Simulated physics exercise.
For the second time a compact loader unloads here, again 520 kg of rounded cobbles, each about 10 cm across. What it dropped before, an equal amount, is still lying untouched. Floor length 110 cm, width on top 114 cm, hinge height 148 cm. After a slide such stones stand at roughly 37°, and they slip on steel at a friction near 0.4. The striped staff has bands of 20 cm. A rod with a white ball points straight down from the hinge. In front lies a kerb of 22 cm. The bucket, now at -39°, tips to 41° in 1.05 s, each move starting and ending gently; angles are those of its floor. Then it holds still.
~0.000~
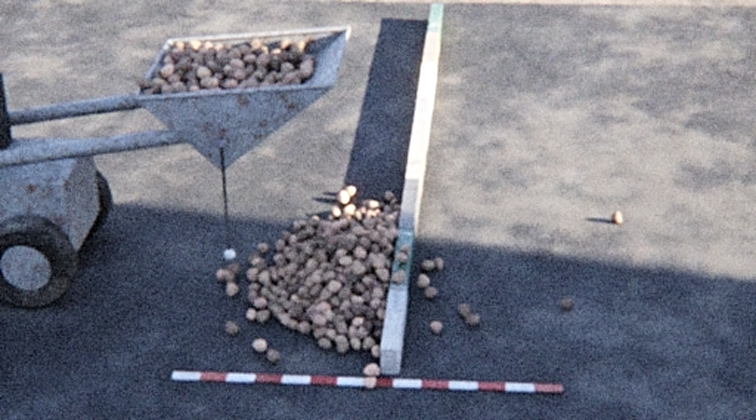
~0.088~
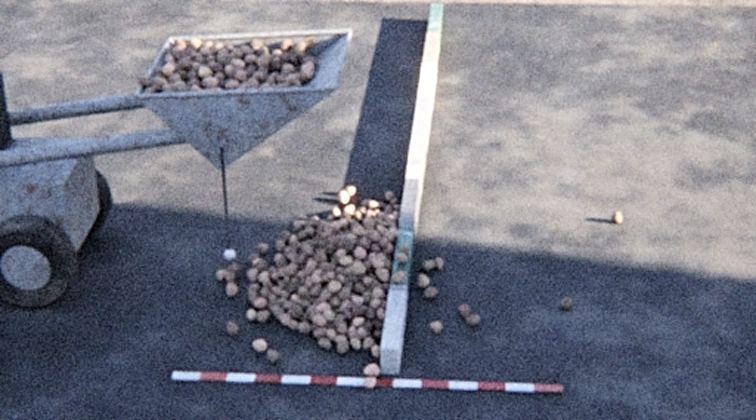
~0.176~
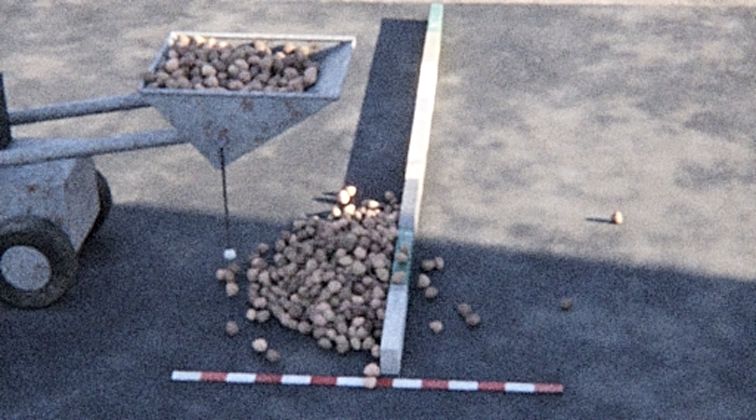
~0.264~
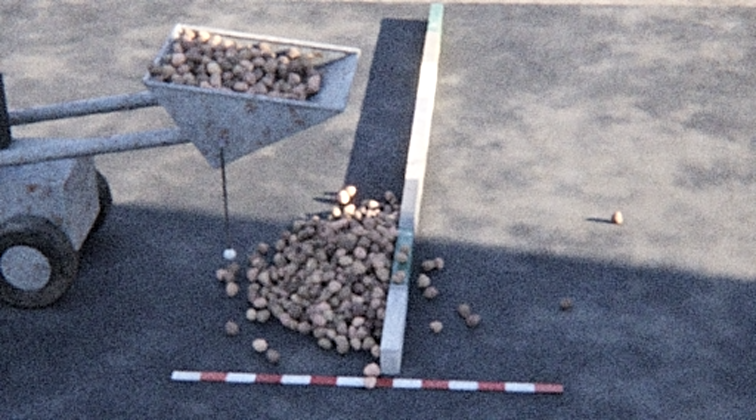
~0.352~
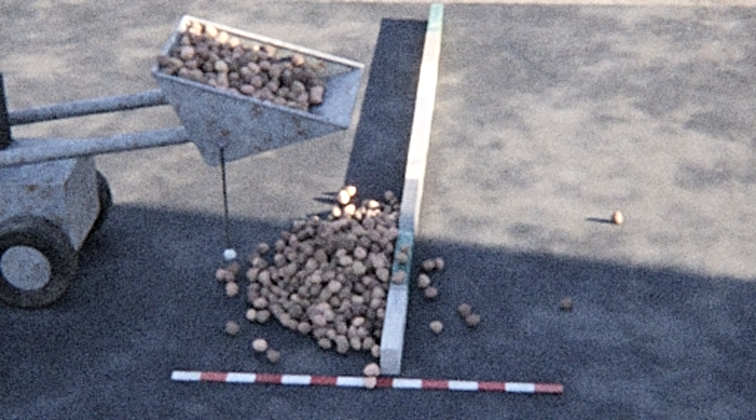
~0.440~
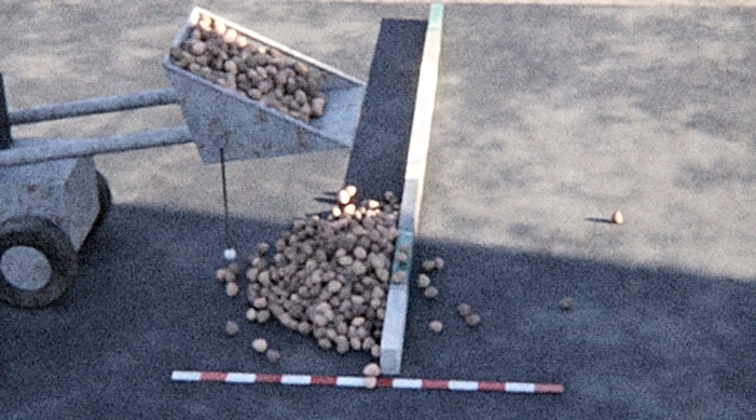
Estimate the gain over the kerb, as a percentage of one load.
Close to 34 parts in a hundred.
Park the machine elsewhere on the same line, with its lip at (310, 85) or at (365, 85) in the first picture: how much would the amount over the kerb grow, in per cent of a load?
First some 15, then 65 per cent.
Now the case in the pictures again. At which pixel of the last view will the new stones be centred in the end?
Their middle is at about (381, 257).
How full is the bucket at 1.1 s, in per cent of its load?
About 65 per cent.
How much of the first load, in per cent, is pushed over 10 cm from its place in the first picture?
About 10 per cent.
After 0.8 s the floor is at 29°; in per cent of one load, 100 in the bucket, 98 on this side of the kerb, 2 over the kerb; the foremost stones are at (483, 286).
After 1.1 s the floor is at 41°; in per cent of one load, 66 in the bucket, 132 on this side of the kerb, 2 over the kerb; the foremost stones are at (483, 286).
After 1.5 s the floor is at 41°; in per cent of one load, 15 in the bucket, 168 on this side of the kerb, 17 over the kerb; the foremost stones are at (509, 280).
After 4.3 s the floor is at 41°; in per cent of one load, 0 in the bucket, 163 on this side of the kerb, 37 over the kerb; the foremost stones are at (708, 272). Net gain over the kerb, 34.
